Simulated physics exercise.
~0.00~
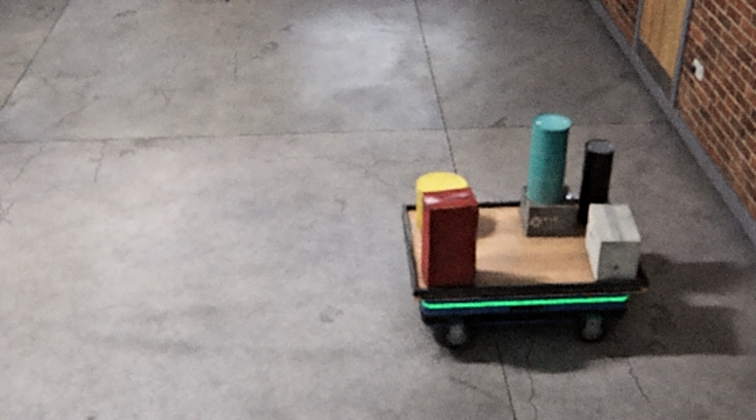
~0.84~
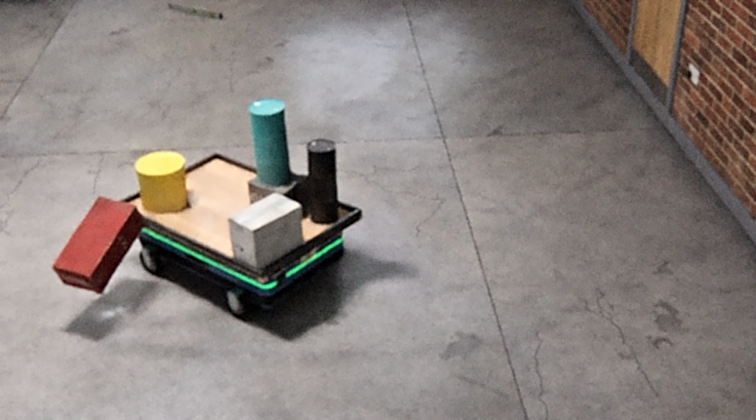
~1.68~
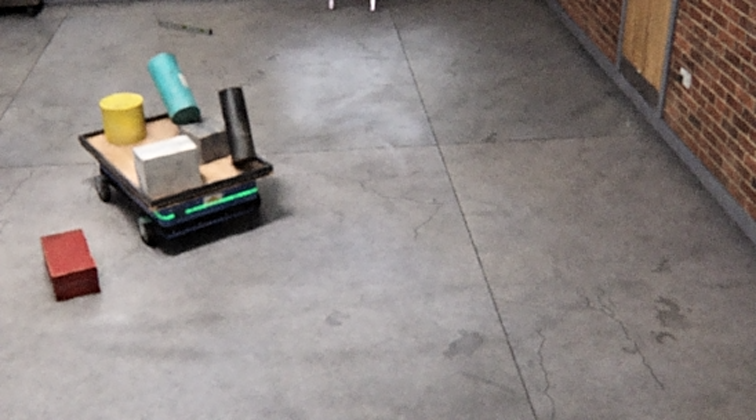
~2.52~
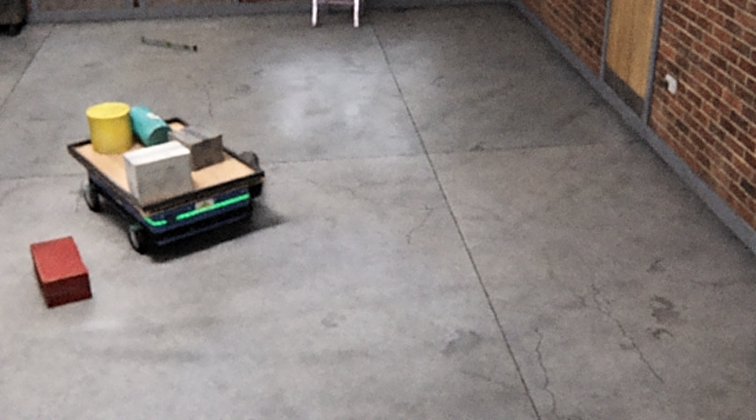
Small flat cart turning across a concrete floor, shedding a red box, then stopping with its turquoise canister toppled on board.
